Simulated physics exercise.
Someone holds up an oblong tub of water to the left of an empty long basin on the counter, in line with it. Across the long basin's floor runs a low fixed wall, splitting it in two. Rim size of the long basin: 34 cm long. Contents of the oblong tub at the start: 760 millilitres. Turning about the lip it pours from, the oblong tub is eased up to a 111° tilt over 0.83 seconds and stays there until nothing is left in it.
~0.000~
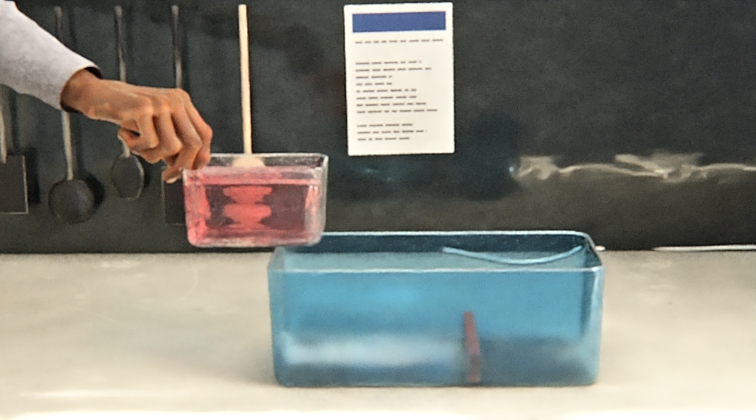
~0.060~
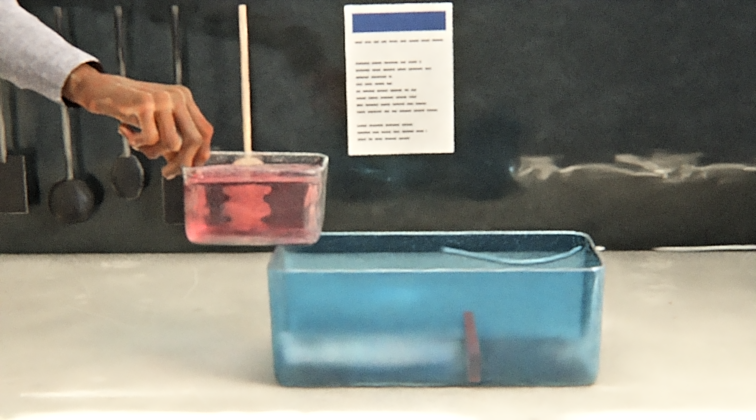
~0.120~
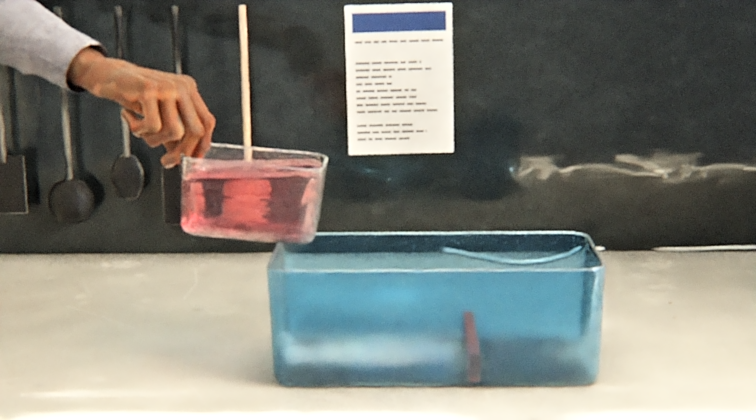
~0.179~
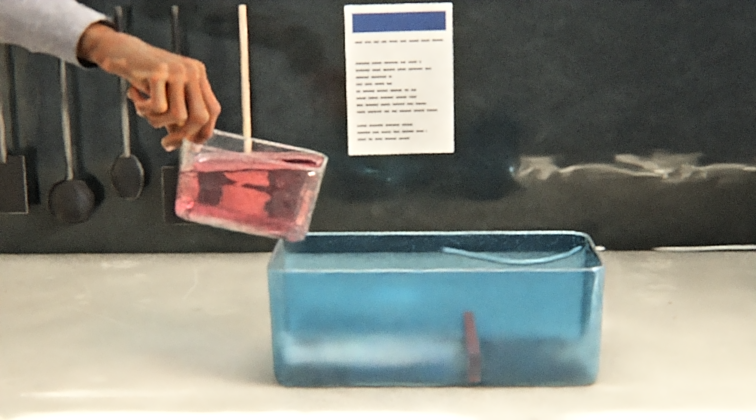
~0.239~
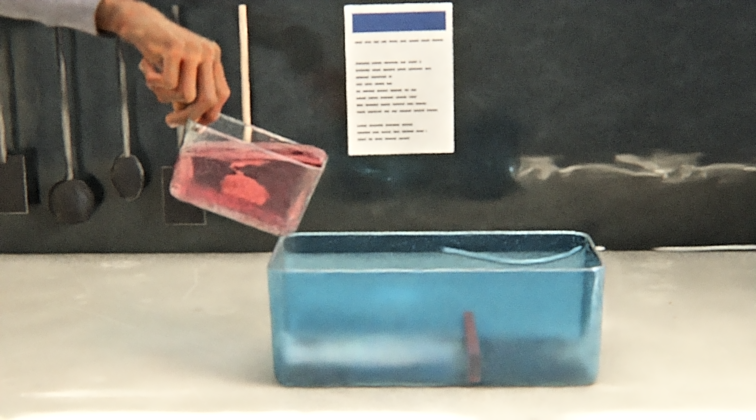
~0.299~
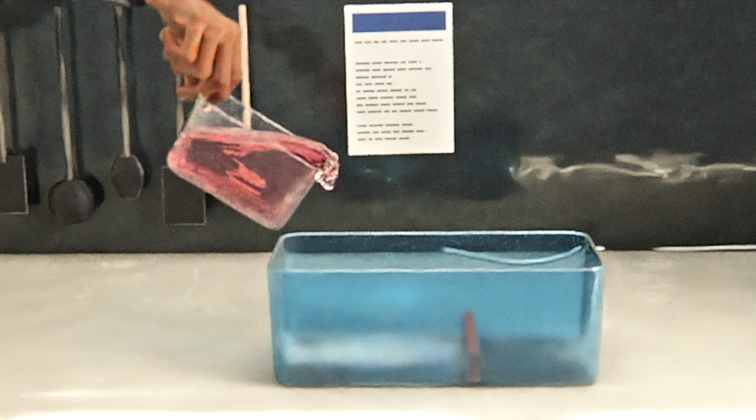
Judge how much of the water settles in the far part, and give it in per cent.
Some 26 per cent settles in the far part.
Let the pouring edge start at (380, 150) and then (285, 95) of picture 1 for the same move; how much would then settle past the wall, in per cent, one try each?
Result: 60 per cent, then 20 per cent.
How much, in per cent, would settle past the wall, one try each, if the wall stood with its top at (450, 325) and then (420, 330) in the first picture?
I'd say 40 percent on the first go, 75 percent on the next.
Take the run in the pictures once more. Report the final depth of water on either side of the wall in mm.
Left roughly 18 mm; right roughly 10 mm.
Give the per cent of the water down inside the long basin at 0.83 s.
My estimate is about 92 percent.
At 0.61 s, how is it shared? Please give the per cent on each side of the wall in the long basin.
Left roughly 26 per cent, right roughly 0.
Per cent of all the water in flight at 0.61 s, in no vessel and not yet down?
46 %.
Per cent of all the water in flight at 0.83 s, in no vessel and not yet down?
Close to 6 in every hundred parts.
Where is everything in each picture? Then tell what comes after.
It leans 0°; its right rim is at (324, 164); the water meets the walls at (191, 174) and (323, 173); the long basin's rim runs from (275, 253) to (596, 251); the wall's top is at (471, 333), in the first frame.
It leans 1°; its right rim is at (324, 164); the water meets the walls at (190, 173) and (322, 171), in the second frame.
It leans 6°; its right rim is at (324, 164); the water meets the walls at (190, 169) and (322, 167), in the third frame.
It leans 12°; its right rim is at (324, 165); the water meets the walls at (188, 161) and (323, 160), in the fourth frame.
It leans 21°; its right rim is at (323, 165); the water meets the walls at (186, 147) and (323, 157); 2 per cent is over the edge, in the fifth frame.
It leans 32°; its right rim is at (323, 165); the water meets the walls at (183, 137) and (321, 156); 6 per cent is over the edge, in the sixth frame.
After 0.61 s the tilt is 93° and 28 per cent is still to pour, 26 is left of the wall and 0 right of it.
After 0.83 s the tilt is 111° and 2 per cent is still to pour, 77 is left of the wall and 14 right of it.
After 1.07 s the tilt is 111° and 0 per cent is still to pour, 78 is left of the wall and 16 right of it.
After 1.33 s the tilt is 111° and 0 per cent is still to pour, 74 is left of the wall and 21 right of it.
In the end 69 per cent lies left of the wall, 26 right of it and 5 outside.
